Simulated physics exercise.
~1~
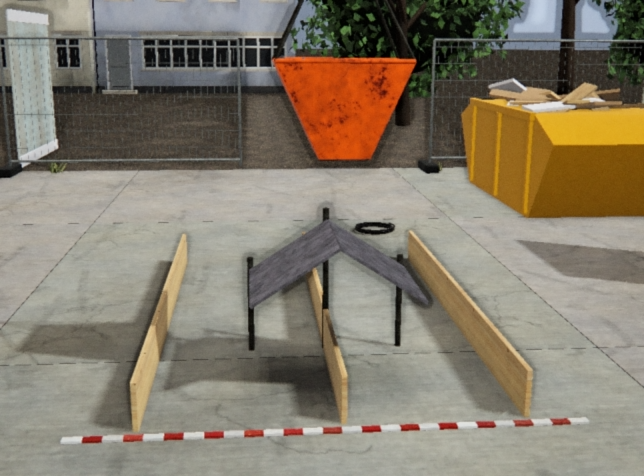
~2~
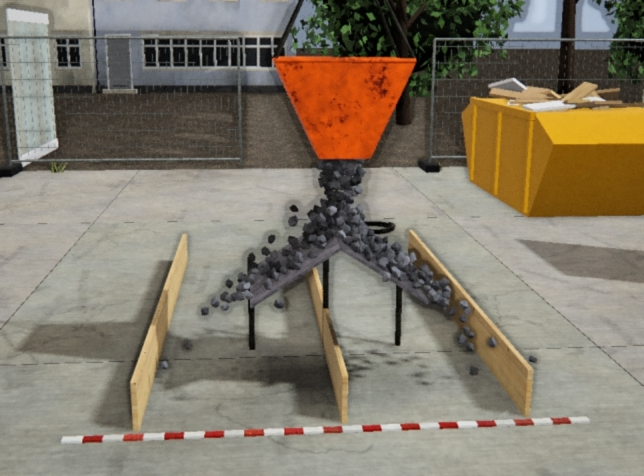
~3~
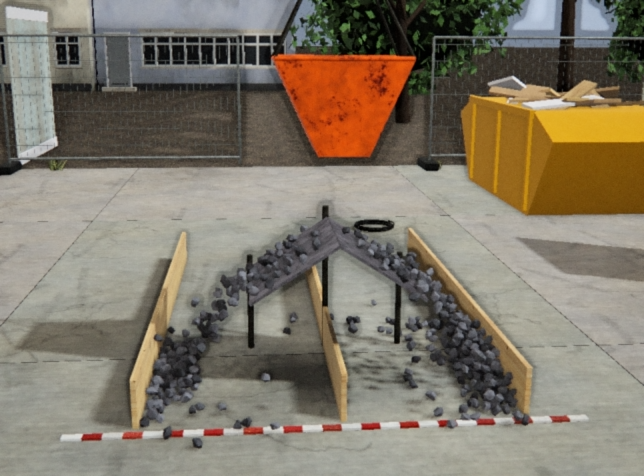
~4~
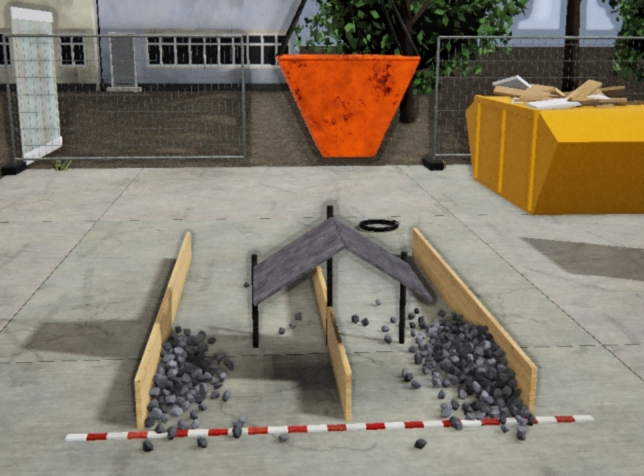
On a paved yard with mesh fencing behind, an orange skip hangs above a dark, roof-shaped steel stand set between wooden planks, with a yellow container of debris to the right. Dark grey stones pour from the bottom of the skip onto the peak and split down both slopes. Soon the skip has emptied, while stones still cover the steel and gather beside the outer planks. The slopes then clear, leaving a heap in each bay, the right one clearly larger, with a few stones scattered between them and around the red-and-white staff in front.
